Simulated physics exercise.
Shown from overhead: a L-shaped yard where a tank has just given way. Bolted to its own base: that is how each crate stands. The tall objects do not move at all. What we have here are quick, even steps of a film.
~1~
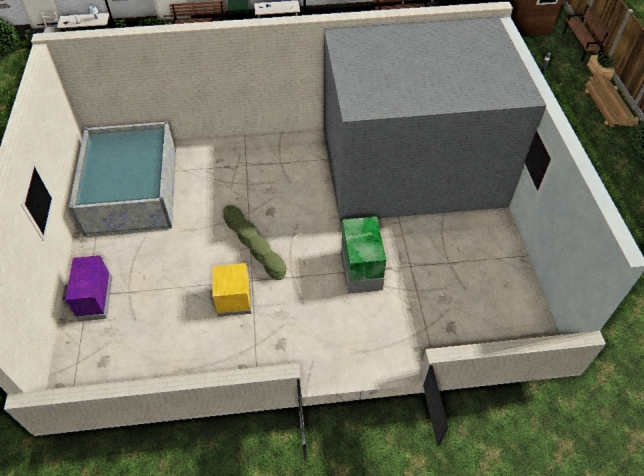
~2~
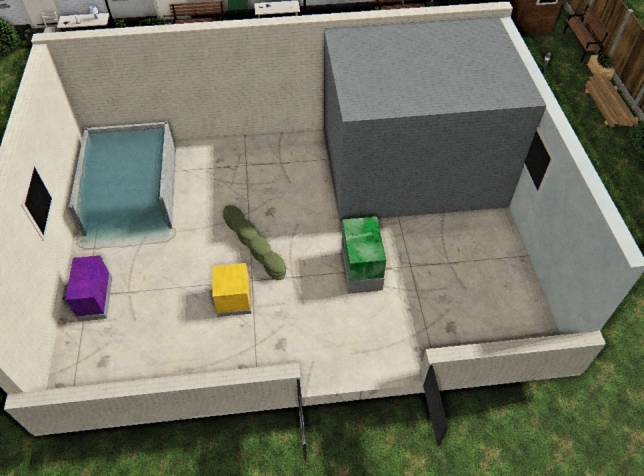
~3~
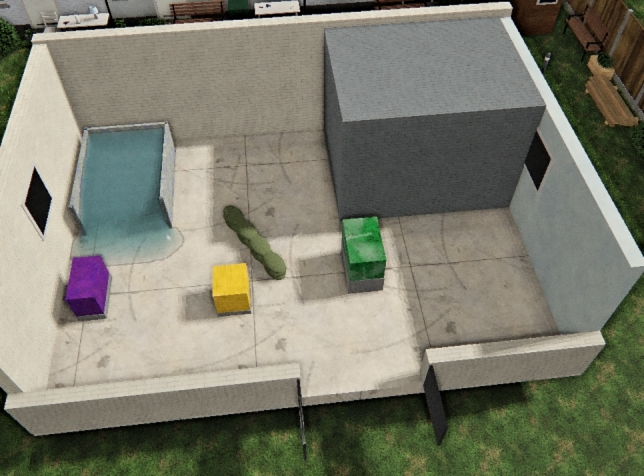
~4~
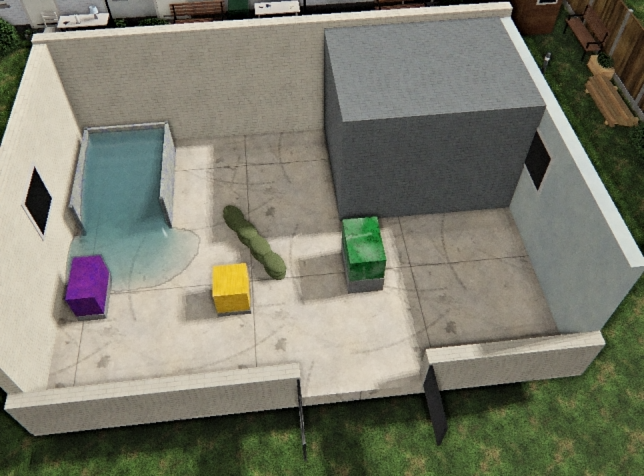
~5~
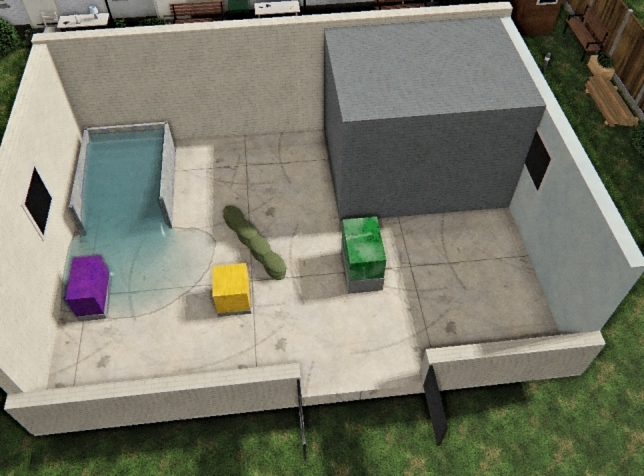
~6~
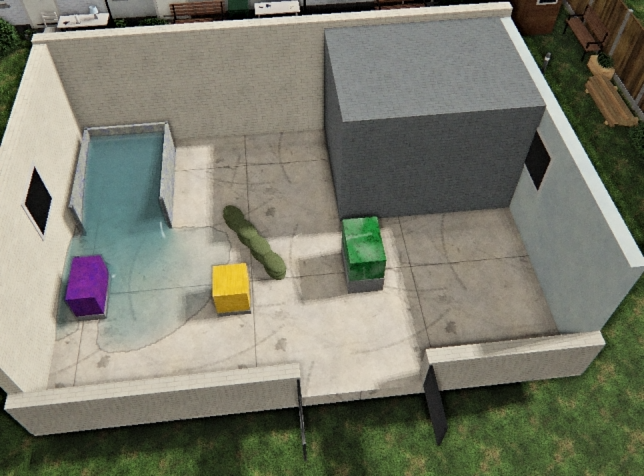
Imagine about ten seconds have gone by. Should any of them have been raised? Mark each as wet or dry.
Yellow crate: Wet; purple crate: Wet; green crate: Dry.
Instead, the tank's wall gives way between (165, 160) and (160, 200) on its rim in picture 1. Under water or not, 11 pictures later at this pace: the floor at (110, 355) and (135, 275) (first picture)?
Untouched, then untouched.
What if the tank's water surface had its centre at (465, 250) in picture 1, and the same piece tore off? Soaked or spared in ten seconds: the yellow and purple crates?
I reckon the yellow one is overrun, while the purple one is unharmed.
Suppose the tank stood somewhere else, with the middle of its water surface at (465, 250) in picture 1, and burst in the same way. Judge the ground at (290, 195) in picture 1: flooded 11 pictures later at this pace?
By then that patch is left unwetted.
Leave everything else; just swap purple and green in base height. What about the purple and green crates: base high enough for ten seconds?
Well, purple is inundated and green stays untouched then.
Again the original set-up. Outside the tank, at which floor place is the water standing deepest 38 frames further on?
About at (563, 356).
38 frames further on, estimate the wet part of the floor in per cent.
About 70 percent.
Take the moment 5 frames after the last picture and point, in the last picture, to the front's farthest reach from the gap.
The flood front should get to about (235, 390).
A moment on, water covers 25 % of the floor; the yellow crate water round its plinth, the purple crate water round its plinth, the green crate not reached.
Next, water covers 35 % of the floor; the yellow crate water round its plinth, the purple crate water round its plinth, the green crate not reached.
Then, water covers 50 % of the floor; the yellow crate water round its plinth, the purple crate water round its plinth, the green crate water round its plinth.
Later, water covers 70 % of the floor; the yellow crate water round its plinth, the purple crate water round its plinth, the green crate water round its plinth.
In the end, water covers 95 % of the floor; the yellow crate was topped, the purple crate was topped, the green crate stayed above the water.
